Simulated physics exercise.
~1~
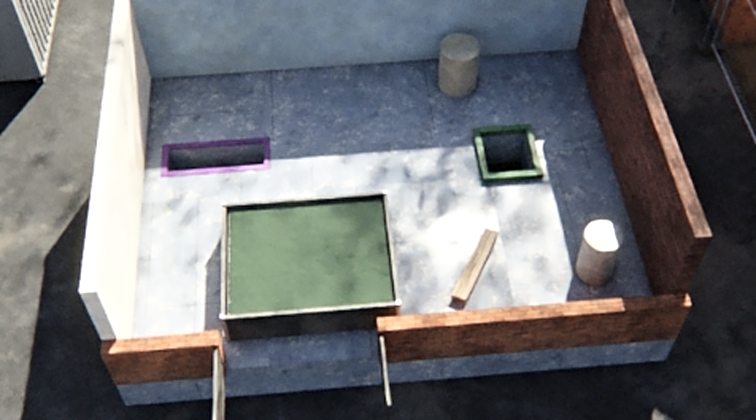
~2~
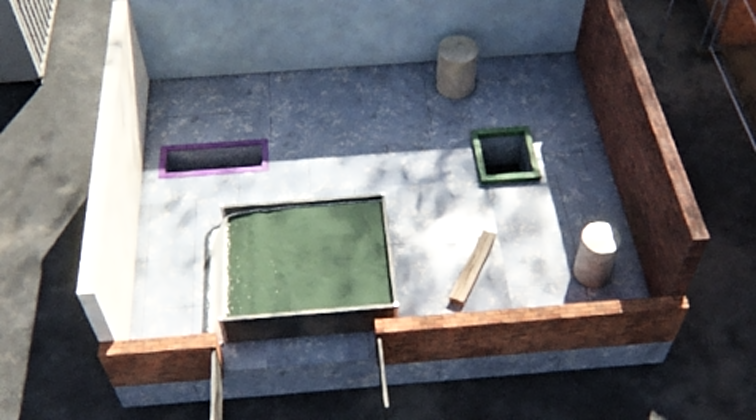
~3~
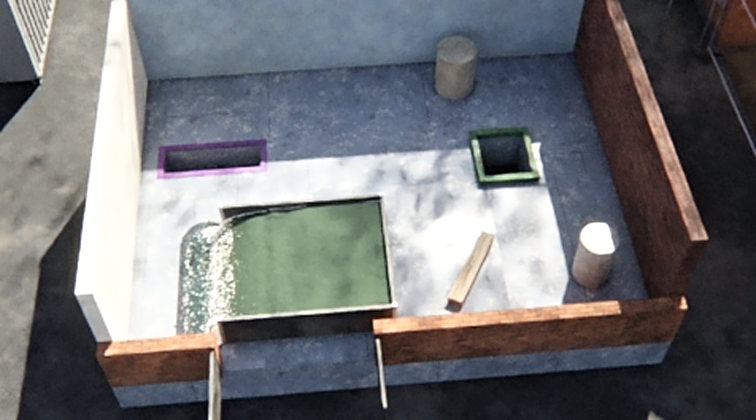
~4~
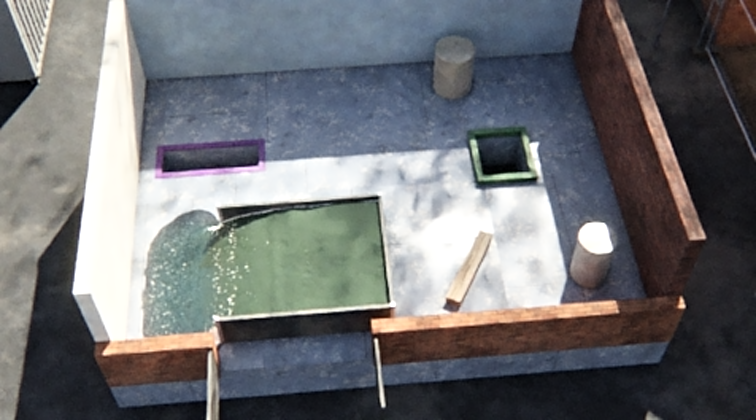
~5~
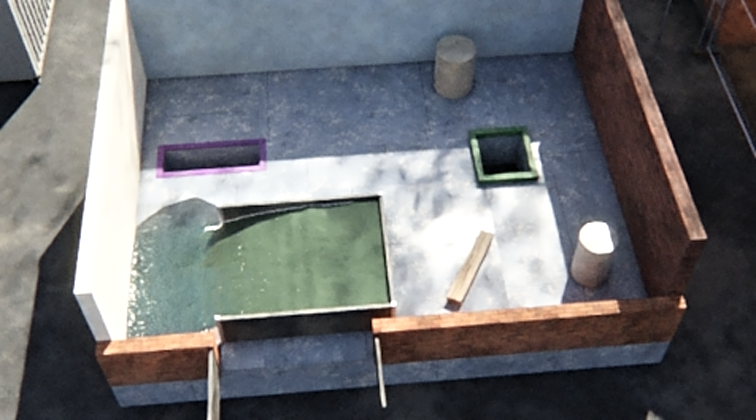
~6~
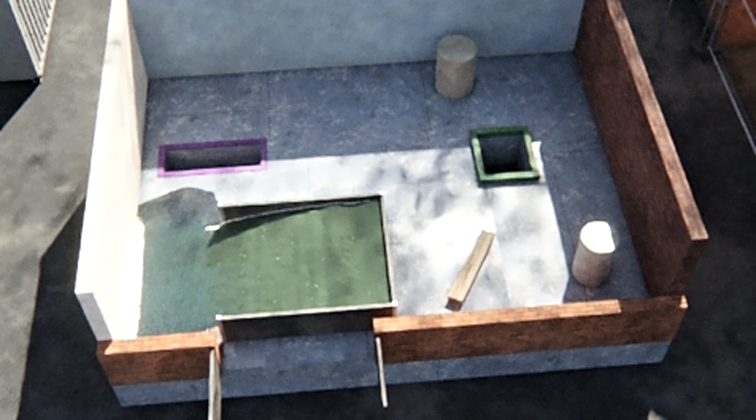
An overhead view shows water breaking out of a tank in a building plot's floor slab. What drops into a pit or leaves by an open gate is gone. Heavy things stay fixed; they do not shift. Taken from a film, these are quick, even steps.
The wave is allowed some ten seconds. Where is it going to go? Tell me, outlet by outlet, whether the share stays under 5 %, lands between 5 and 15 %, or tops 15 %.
At the end, the gate swallows five to fifteen per cent; the purple pit swallows beyond fifteen per cent; the green pit swallows below five per cent.
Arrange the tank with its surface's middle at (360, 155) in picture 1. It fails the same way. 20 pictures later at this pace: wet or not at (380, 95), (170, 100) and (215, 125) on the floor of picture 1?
In order: Unflooded, then inundated, then inundated.
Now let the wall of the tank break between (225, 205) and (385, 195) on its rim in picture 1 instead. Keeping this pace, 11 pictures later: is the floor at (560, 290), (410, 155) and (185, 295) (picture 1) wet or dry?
One after the other: No water, under water, free of water.
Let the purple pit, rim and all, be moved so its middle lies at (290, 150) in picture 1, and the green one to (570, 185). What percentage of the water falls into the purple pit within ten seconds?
The purple pit takes 14 per cent.
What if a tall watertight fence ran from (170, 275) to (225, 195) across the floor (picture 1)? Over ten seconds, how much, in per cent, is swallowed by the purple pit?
The purple pit gets 20 per cent.
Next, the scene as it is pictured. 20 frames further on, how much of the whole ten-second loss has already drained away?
Roughly 35 percent.
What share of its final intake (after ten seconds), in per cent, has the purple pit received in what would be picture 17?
It comes to around 5 percent of the ten-second total.
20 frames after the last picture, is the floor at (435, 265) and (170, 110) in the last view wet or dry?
First spot spared; second spot swamped.
A moment on, water covers 15 % of the floor; the gate 0 %, the purple pit 0 %, the green pit 0 %.
Next, water covers 20 % of the floor; the gate 0 %, the purple pit 2 %, the green pit 0 %.
Then, water covers 25 % of the floor; the gate 4 %, the purple pit 12 %, the green pit 0 %.
Later, water covers 45 % of the floor; the gate 8 %, the purple pit 27 %, the green pit 0 %.
In the end, water covers 55 % of the floor; the gate 10 %, the purple pit 37 %, the green pit 0 %.
